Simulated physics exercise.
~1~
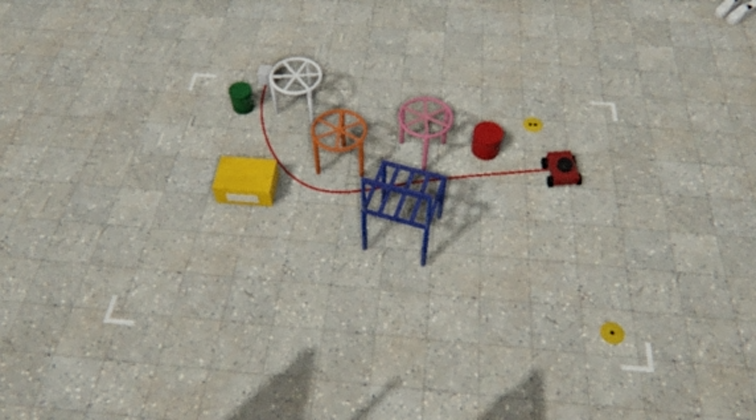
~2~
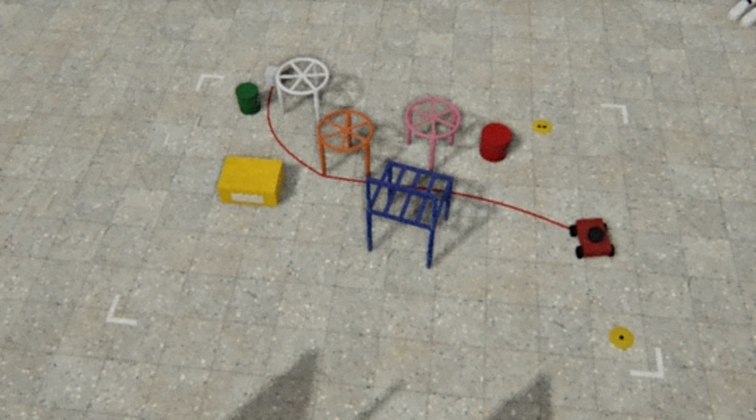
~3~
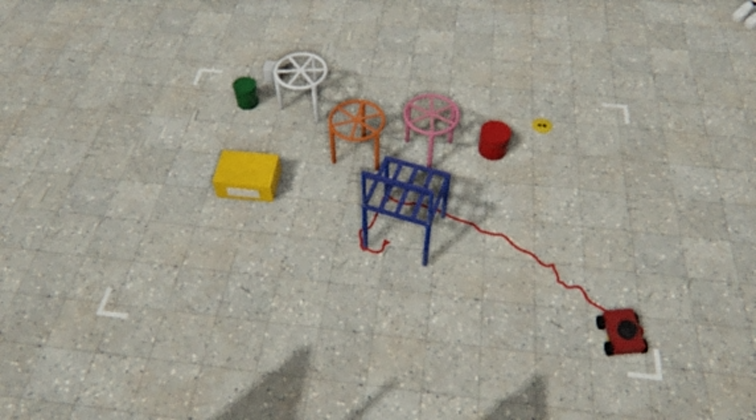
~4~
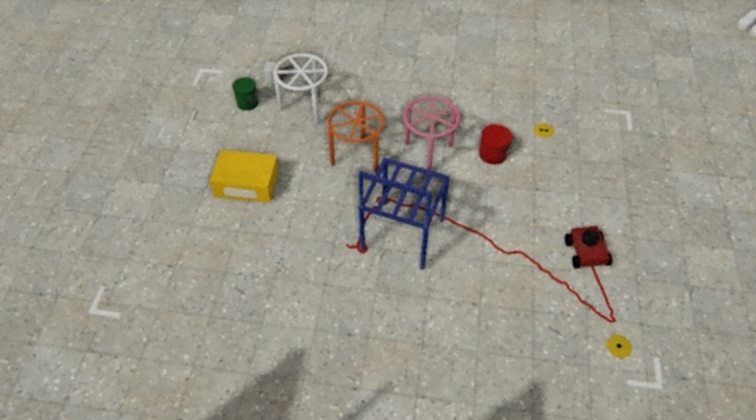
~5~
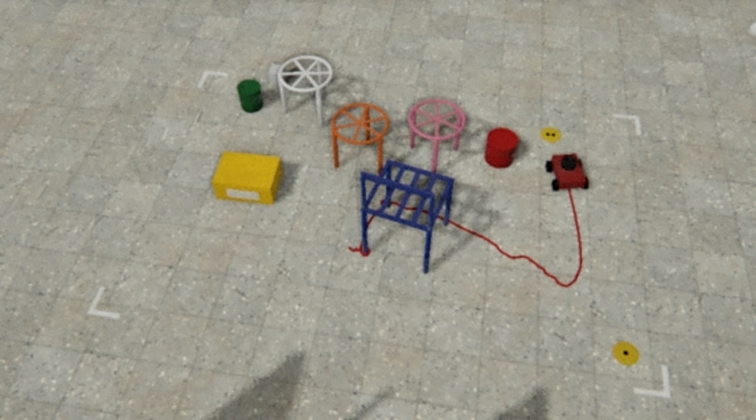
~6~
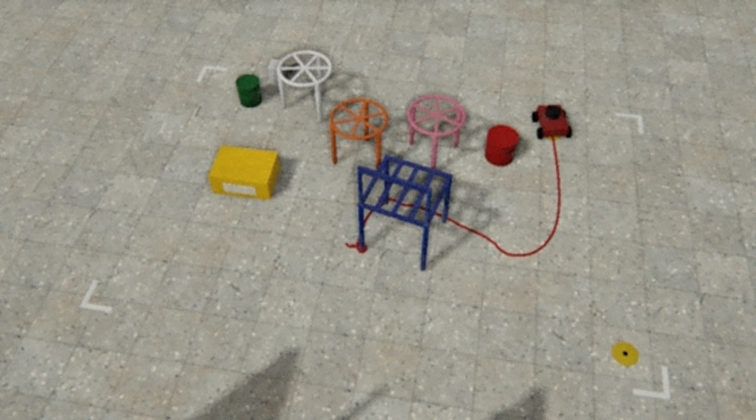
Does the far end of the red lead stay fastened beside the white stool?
No, the plug end pulls free, and that end of the lead finishes lying by the blue chair.
